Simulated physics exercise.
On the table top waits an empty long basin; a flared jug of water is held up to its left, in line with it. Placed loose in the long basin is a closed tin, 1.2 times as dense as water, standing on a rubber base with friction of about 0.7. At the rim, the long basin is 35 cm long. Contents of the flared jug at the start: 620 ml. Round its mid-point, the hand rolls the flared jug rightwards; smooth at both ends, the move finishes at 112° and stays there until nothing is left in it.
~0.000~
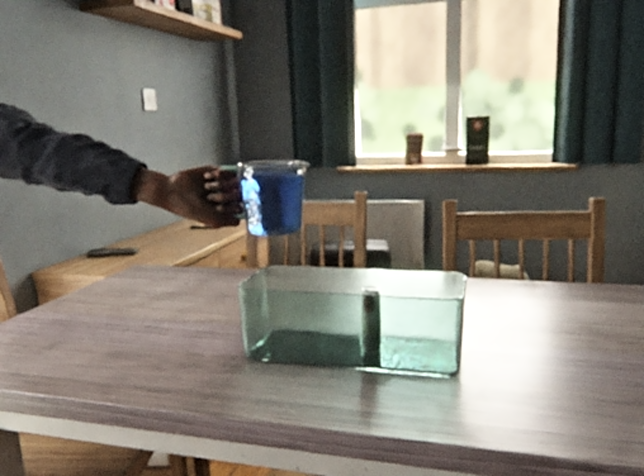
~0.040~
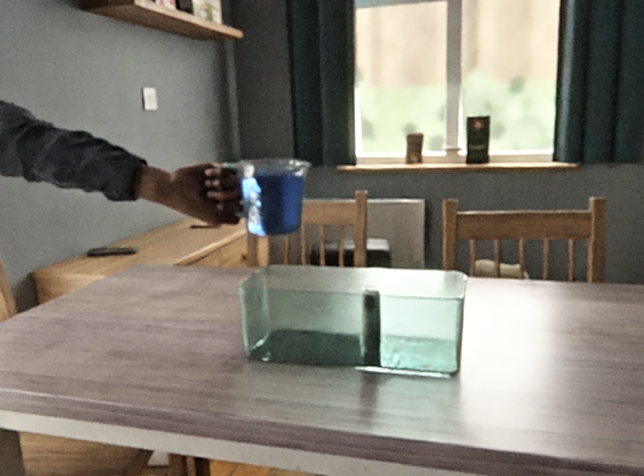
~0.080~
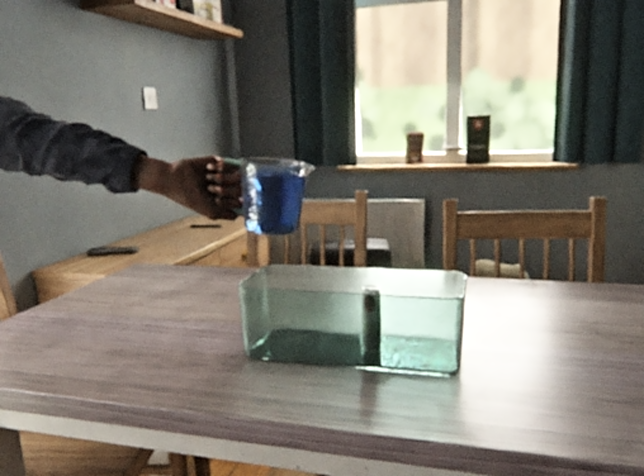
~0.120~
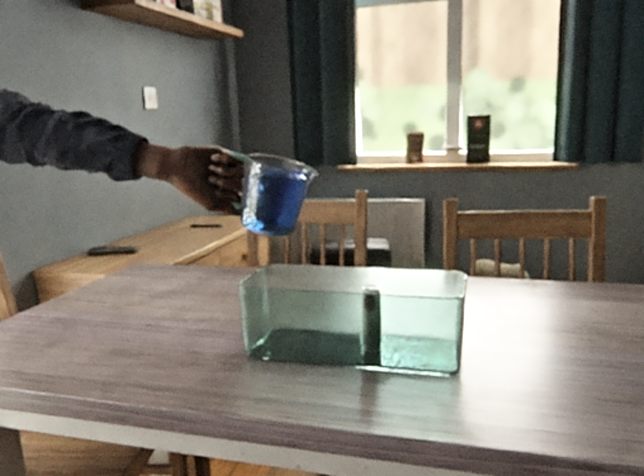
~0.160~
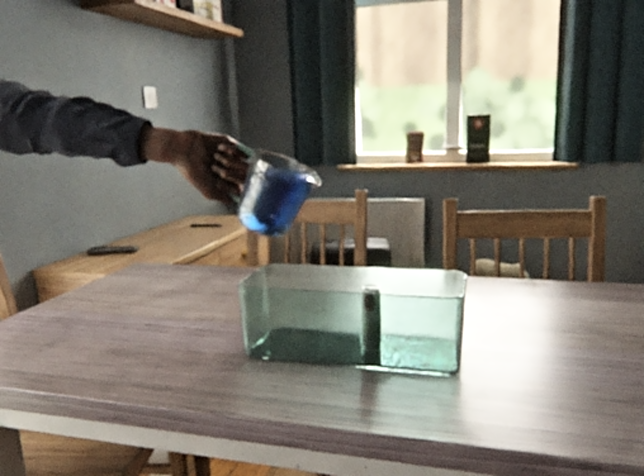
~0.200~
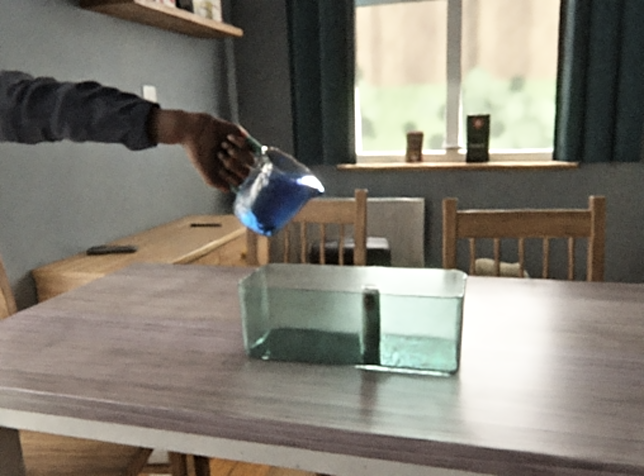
In a dining room, a hand tilting a clear jug of blue liquid rightwards above a greenish glass basin on a table.
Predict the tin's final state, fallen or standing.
I predict it is fallen.
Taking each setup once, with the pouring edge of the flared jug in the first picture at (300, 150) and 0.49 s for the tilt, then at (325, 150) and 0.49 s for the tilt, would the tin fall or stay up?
Run one: It tumbles. Run two: It tumbles.
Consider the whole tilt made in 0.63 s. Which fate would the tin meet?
In that case the tin overturns.
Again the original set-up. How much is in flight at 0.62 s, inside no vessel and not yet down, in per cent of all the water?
Roughly 10 %.
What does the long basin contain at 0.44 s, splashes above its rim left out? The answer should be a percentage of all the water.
Near 30 in a hundred.
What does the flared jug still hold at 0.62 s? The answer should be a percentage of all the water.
Close to 5 in a hundred.
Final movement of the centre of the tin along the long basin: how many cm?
Around 8.5 cm.
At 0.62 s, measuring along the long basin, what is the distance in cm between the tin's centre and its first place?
Centre to centre, close to 3 cm.
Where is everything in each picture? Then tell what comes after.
In the first picture, it leans 0°; its right rim is at (309, 164); the water meets the walls at (244, 174) and (303, 173); the long basin's rim runs from (252, 277) to (464, 287); the tin's top is at (371, 292).
In the second picture, it leans 2°; its right rim is at (311, 165); the water meets the walls at (245, 172) and (304, 173).
In the third picture, it leans 7°; its right rim is at (314, 168); the water meets the walls at (248, 171) and (306, 174).
In the fourth picture, it leans 15°; its right rim is at (317, 174); the water meets the walls at (251, 169) and (309, 176).
In the fifth picture, it leans 26°; its right rim is at (321, 183); the water meets the walls at (250, 180) and (315, 180).
In the sixth picture, it leans 39°; its right rim is at (322, 195); the water meets the walls at (247, 185) and (315, 186); 1 per cent is over the edge.
By 0.44 s the tilt is 108° and 39 per cent is still to pour; the tin stands where it began.
By 0.62 s the tilt is 112° and 5 per cent is still to pour; the tin leans 17°.
By 0.80 s the tilt is 112° and 0 per cent is still to pour; the tin lies on its side.
By 1.00 s the tilt is 112° and 0 per cent is still to pour; the tin lies on its side.
At rest the tin lies on its side.
